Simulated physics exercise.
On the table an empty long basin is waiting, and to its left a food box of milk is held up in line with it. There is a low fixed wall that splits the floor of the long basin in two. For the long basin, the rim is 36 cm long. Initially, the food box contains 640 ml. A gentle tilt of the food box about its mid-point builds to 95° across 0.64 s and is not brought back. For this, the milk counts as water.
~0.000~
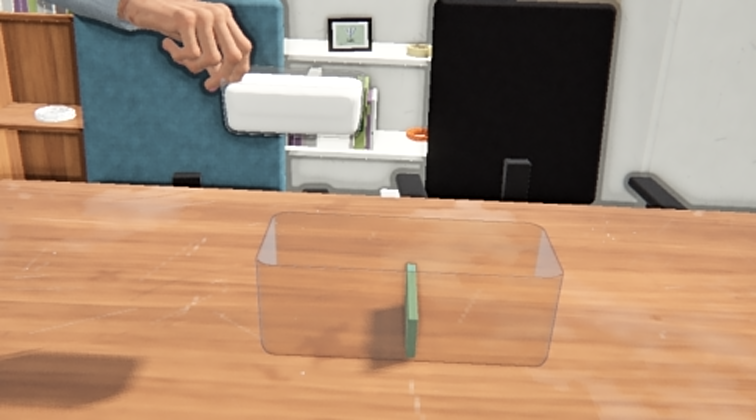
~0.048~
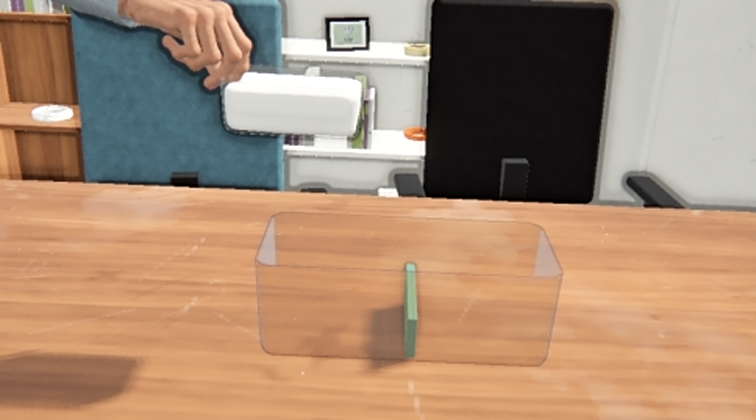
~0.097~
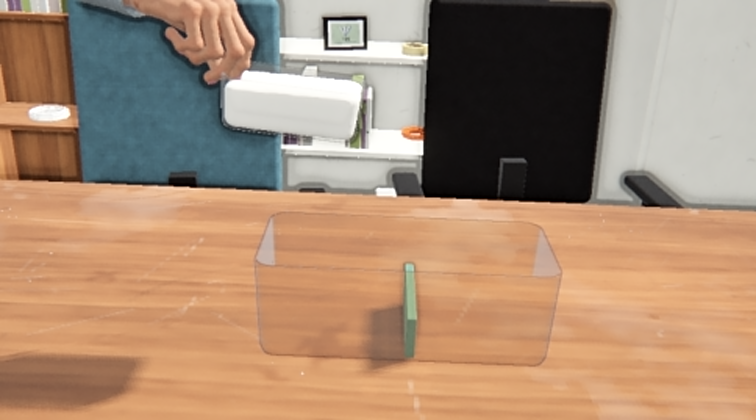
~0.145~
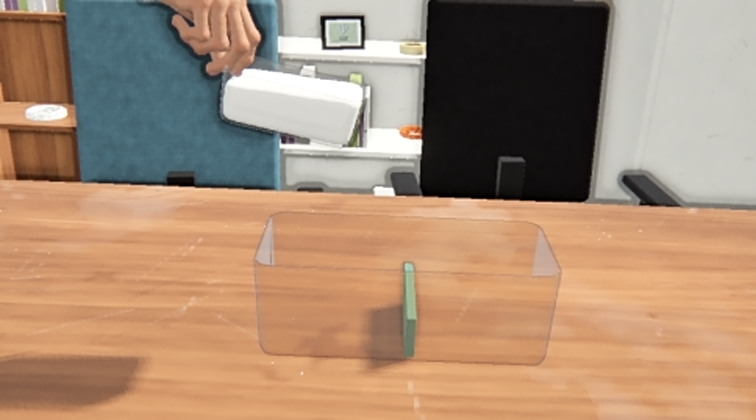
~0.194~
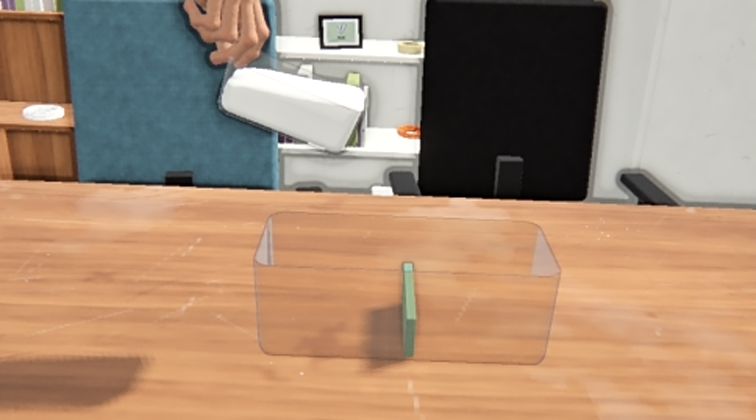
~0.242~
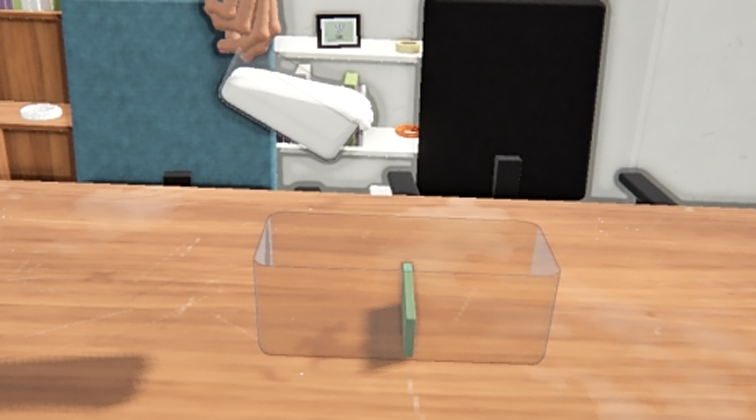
At first, a hand holds a white food box of milk level above the table, up and to the left of a clear long basin with an upright green piece at its middle. Then the hand gradually tilts the box, lowering its right end into a clear slant while the basin stays still.
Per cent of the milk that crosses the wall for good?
54 per cent.
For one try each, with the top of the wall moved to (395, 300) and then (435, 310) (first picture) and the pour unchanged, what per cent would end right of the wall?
70 % and 20 %.
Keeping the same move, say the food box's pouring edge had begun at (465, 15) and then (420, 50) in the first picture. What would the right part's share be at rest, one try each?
About 80 %, then about 80 %.
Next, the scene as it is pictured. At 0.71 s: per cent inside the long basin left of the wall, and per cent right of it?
Lab note: Left near 38 %, right near 54.
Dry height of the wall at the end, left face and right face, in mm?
Near 46 mm for the left and near 42 mm for the right.
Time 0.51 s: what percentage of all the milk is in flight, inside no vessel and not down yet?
Some 56 % is the figure.
After 0.51 s the tilt is 86° and 14 per cent is still to pour, 8 is left of the wall and 23 right of it.
After 0.71 s the tilt is 95° and 3 per cent is still to pour, 37 is left of the wall and 55 right of it.
After 0.92 s the tilt is 95° and 1 per cent is still to pour, 41 is left of the wall and 53 right of it.
After 1.14 s the tilt is 95° and 0 per cent is still to pour, 44 is left of the wall and 53 right of it.
In the end 44 per cent lies left of the wall, 54 right of it and 3 outside.
